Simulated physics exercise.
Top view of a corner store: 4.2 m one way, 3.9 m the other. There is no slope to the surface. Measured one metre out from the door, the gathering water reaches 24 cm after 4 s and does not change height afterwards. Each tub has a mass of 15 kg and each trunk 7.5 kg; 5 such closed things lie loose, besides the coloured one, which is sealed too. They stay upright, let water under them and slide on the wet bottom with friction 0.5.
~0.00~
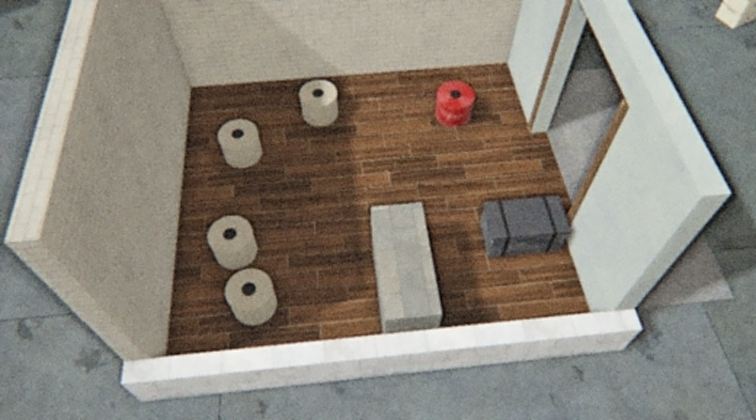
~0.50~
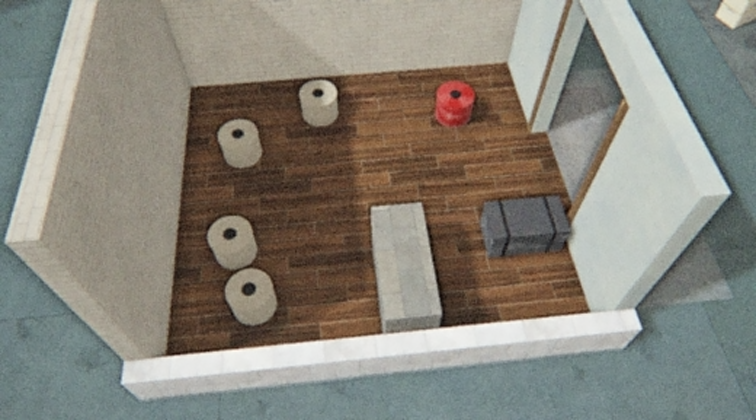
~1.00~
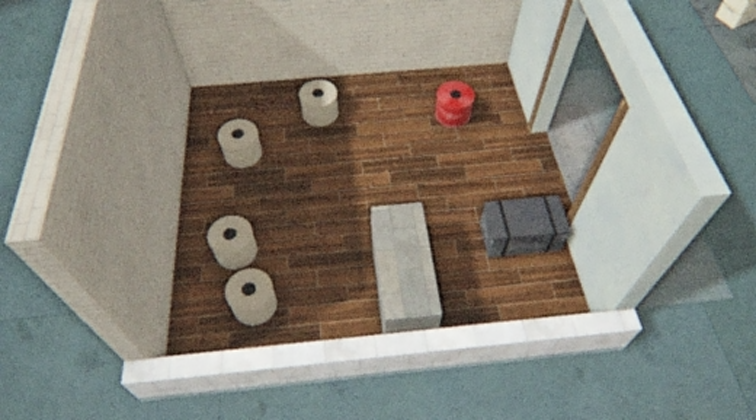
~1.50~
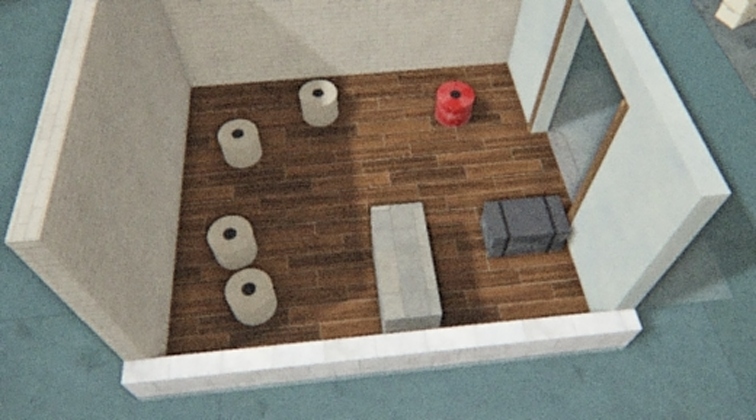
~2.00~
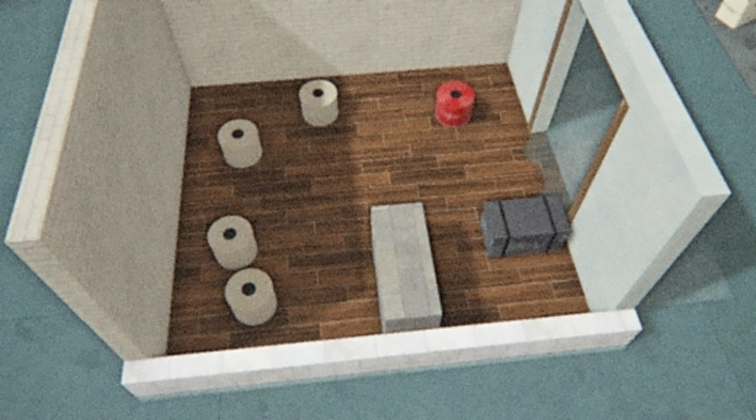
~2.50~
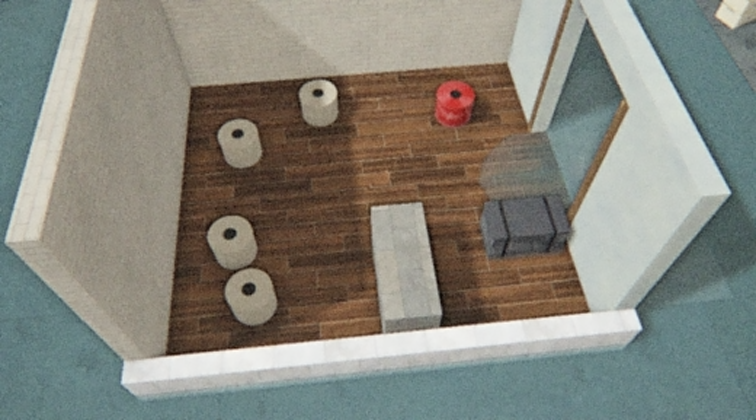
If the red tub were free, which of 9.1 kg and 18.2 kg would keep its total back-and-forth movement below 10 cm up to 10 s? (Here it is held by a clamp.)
Only the greater amount keeps it steady.
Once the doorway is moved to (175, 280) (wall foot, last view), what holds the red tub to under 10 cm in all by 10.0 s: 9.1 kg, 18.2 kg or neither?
So neither mass does it.
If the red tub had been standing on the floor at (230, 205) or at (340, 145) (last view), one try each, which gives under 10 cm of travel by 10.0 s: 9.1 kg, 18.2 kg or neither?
Neither mass does it, then neither mass does it.
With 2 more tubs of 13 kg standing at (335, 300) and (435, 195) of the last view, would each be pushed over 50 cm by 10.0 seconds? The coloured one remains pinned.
First stays inside, then exceeds it.
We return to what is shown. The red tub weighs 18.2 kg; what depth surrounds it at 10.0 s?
Something like 8 centimetres.
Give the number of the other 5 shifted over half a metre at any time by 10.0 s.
The total is 2.
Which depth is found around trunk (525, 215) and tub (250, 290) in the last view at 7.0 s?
Around 5 cm and 3 cm.
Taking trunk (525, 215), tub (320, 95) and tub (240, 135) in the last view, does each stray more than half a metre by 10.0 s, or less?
In order: Above the mark, within the mark, above the mark.
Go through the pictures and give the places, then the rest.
The first picture shows the red tub at (456, 95), on the bottom; water covers 0.0 m2; 0 of 6 have shifted.
The second picture shows the red tub at (456, 95) rests on the ground; water covers 0.0 m2; 0 of 6 have shifted.
The third picture shows the red tub at (456, 95) rests on the ground; 0.0 m2 under water; 0 of 6 have shifted.
The fourth picture shows the red tub at (456, 95) rests on the ground; water covers 0.0 m2; 0 of 6 have shifted.
The fifth picture shows the red tub at (456, 95) rests on the ground; 0.1 m2 under water; 0 of 6 have shifted.
The sixth picture shows the red tub at (456, 95), on the bottom; water covers 0.7 m2; 0 of 6 have shifted.
After 3.5 s the red tub would be 0 cm from its start with 9.1 kg and 0 cm from its start with 18.2 kg; 0 cm of water round it then.
After 4.5 s the red tub would be 0 cm from its start with 9.1 kg and 0 cm from its start with 18.2 kg; 3 cm of water round it then.
After 7.0 s the red tub would be 18 cm from its start with 9.1 kg and 0 cm from its start with 18.2 kg; 4 cm of water round it then.
After 10.0 s the red tub would be 30 cm from its start with 9.1 kg and 0 cm from its start with 18.2 kg; 8 cm of water round it then.
